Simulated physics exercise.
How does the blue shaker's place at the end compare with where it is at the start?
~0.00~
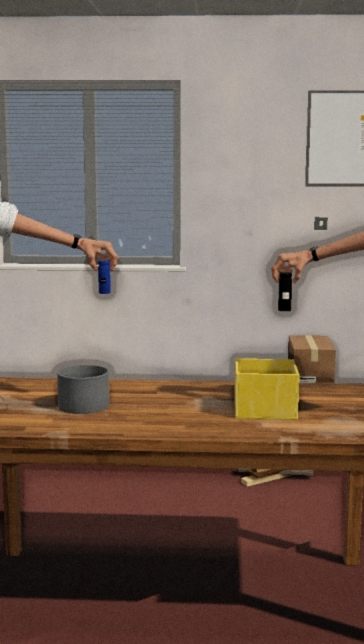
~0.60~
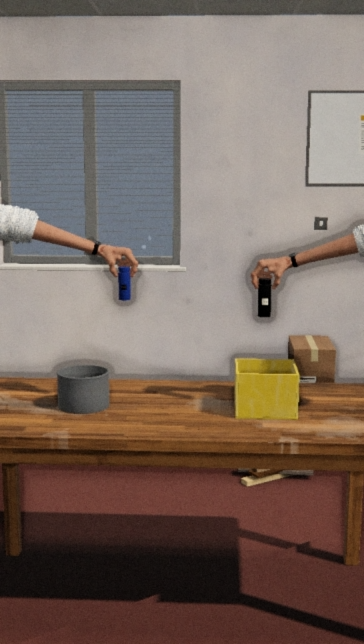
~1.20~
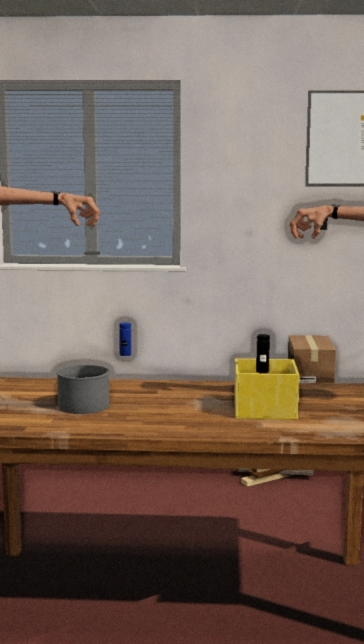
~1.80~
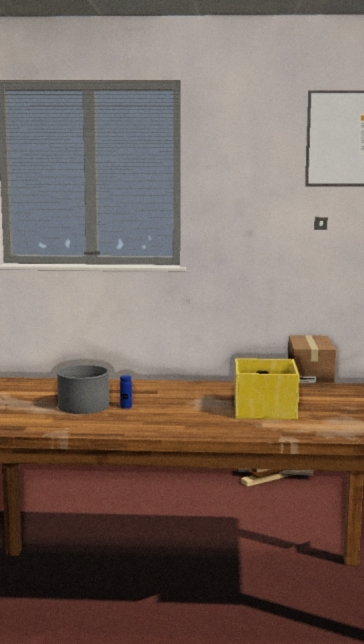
At the start the blue shaker is held in the air by the left hand, in front of the window. At the end it stands on the table, lower and slightly farther right, just to the right of the grey bucket.
